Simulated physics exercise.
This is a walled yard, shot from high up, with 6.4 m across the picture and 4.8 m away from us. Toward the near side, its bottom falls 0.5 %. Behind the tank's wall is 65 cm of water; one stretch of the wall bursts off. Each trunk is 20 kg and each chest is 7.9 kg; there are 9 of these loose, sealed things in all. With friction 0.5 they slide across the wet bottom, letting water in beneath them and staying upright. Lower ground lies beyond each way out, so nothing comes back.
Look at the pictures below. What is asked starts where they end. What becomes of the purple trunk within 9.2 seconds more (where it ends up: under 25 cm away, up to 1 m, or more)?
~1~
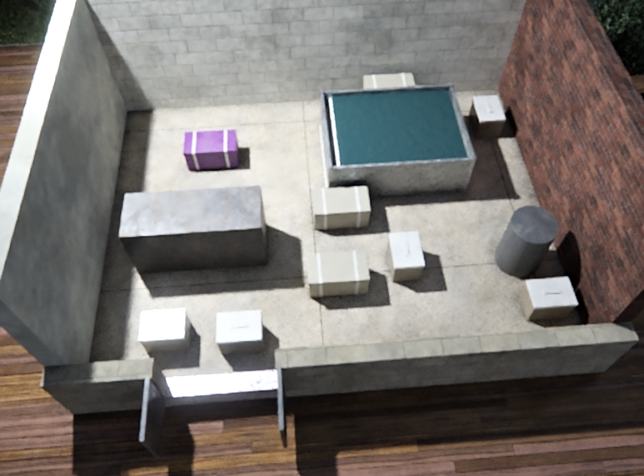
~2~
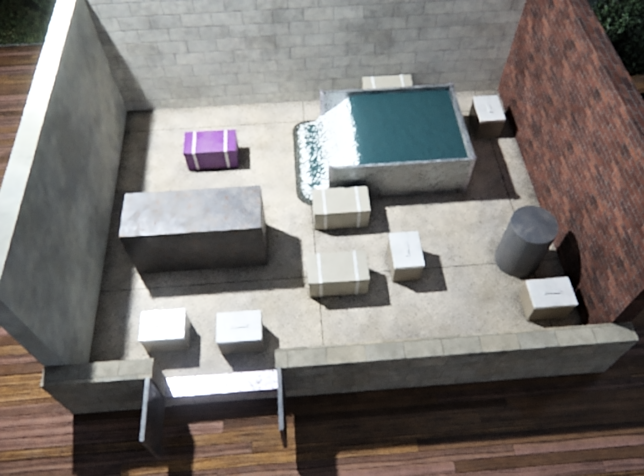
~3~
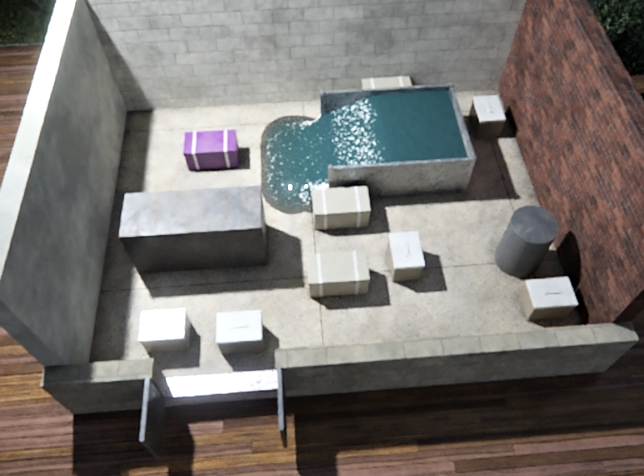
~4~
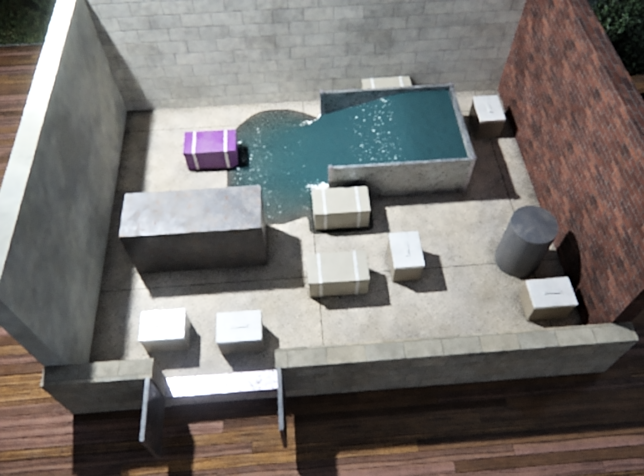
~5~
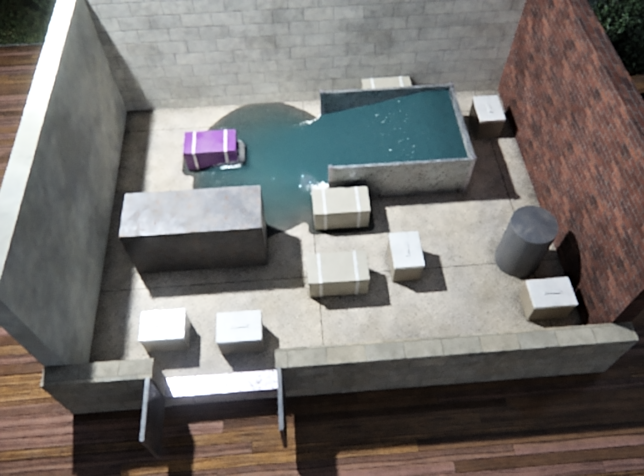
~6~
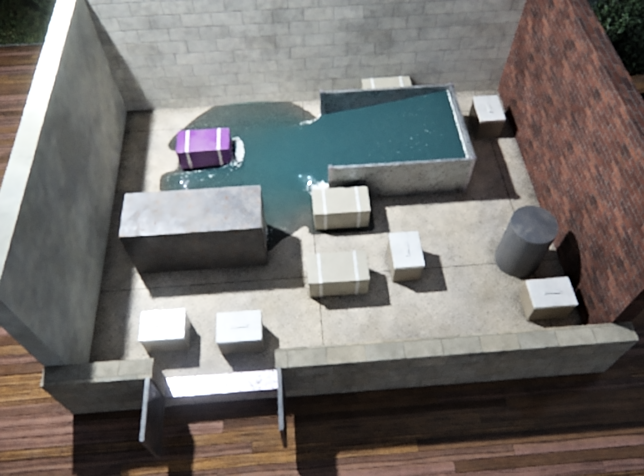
Greatly displaced.
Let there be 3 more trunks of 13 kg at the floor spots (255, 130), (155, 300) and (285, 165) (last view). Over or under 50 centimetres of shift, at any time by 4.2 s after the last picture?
Beyond it, beyond it, beyond it.
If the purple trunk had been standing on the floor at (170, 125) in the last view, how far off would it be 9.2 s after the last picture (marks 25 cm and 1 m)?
Put there, it wanders off a long way.
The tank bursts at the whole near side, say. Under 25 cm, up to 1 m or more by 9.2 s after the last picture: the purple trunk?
Result: The purple trunk is pushed partway.
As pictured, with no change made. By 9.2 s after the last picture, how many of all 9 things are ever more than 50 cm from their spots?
By my tally, 8.
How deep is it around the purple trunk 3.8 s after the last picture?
Depth: About 17 cm.
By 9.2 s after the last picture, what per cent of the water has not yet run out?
Still held: Near 94 %.
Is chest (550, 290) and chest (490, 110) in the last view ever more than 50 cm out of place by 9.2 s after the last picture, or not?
Taking them in order: Fell shy and exceeded.
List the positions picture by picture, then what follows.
The purple trunk at (210, 141) rests on the ground; water covers 2.9 m2; 0 of 9 have shifted, in the first picture.
The purple trunk at (210, 141) rests on the ground; 3.8 m2 under water; 1 of 9 have shifted, in the second picture.
The purple trunk at (210, 141), on the bottom; 4.8 m2 under water; 1 of 9 have shifted, in the third picture.
The purple trunk at (210, 141) rests on the ground; water covers 6.0 m2; 1 of 9 have shifted, in the fourth picture.
The purple trunk at (210, 141) rests on the ground; water covers 7.4 m2; 1 of 9 have shifted, in the fifth picture.
The purple trunk at (203, 140), on the bottom, 10 cm from its start; 8.8 m2 under water; 2 of 9 have shifted, in the sixth picture.
Then, 1.2 s after the last picture the purple trunk is near (135, 138), 1.1 m from its start, afloat; 0 of 9 are out; 1 afloat.
Then, 3.8 s after the last picture the purple trunk is near (197, 177), 0.8 m from its start, afloat; 0 of 9 are out; 3 afloat.
Then, 6.2 s after the last picture the purple trunk is near (278, 178), 1.3 m from its start, afloat; 0 of 9 are out; 5 afloat.
Then, 9.2 s after the last picture the purple trunk is near (370, 241), 3.0 m from its start, aground; 0 of 9 are out; 6 afloat.
